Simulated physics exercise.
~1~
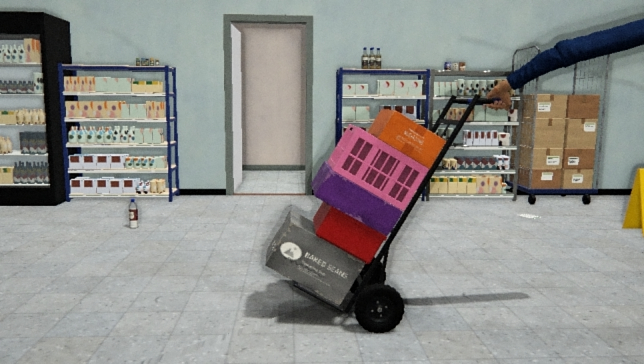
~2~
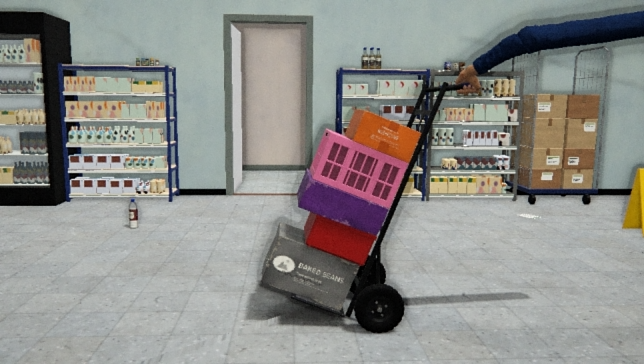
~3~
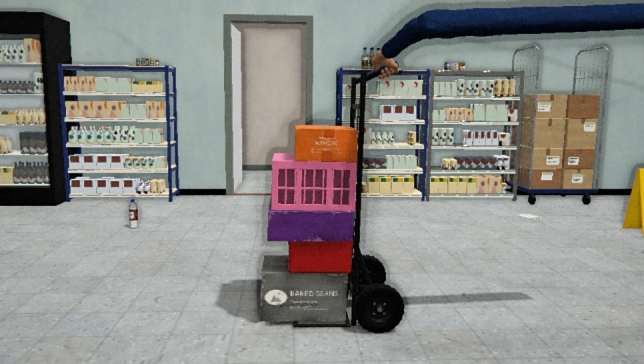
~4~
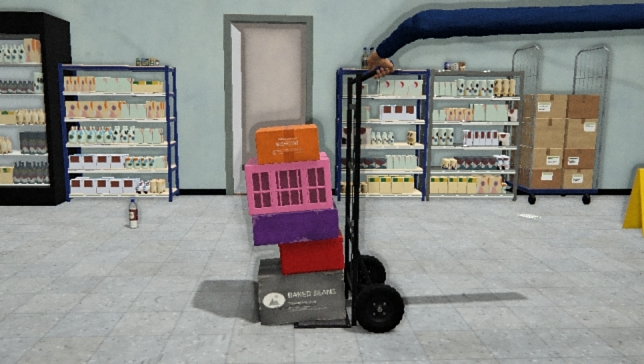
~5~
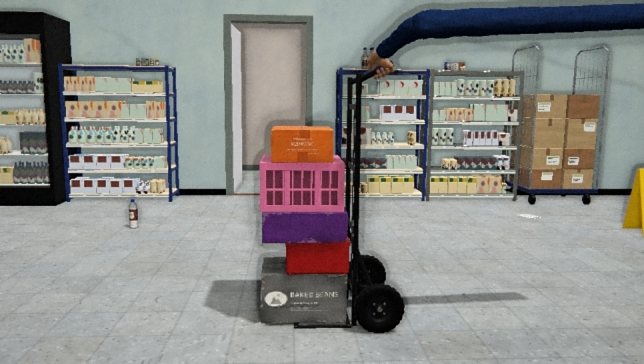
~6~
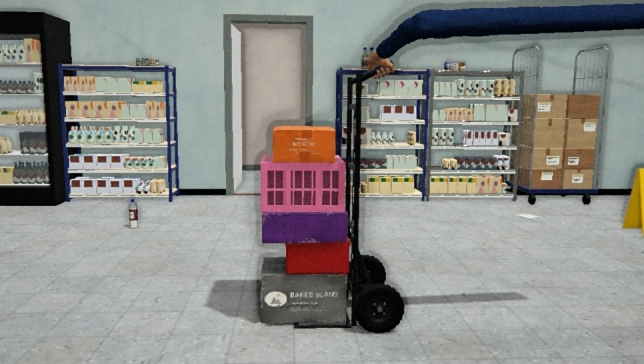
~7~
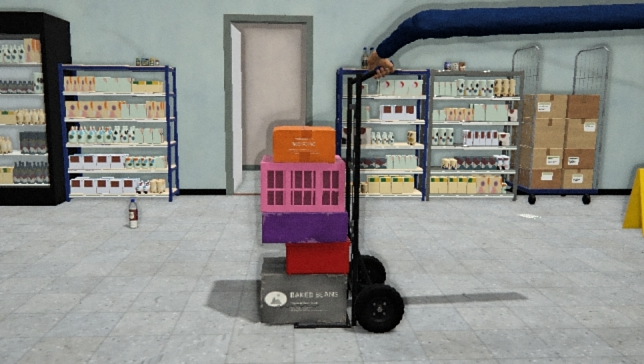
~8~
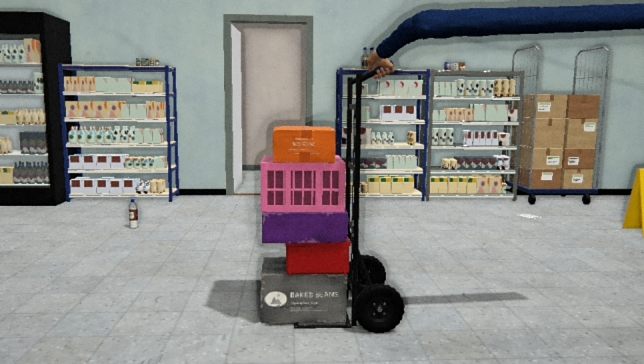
Sack truck stacked with five colourful boxes swinging upright in a storeroom, its load rocking left, then settling still in a stack.
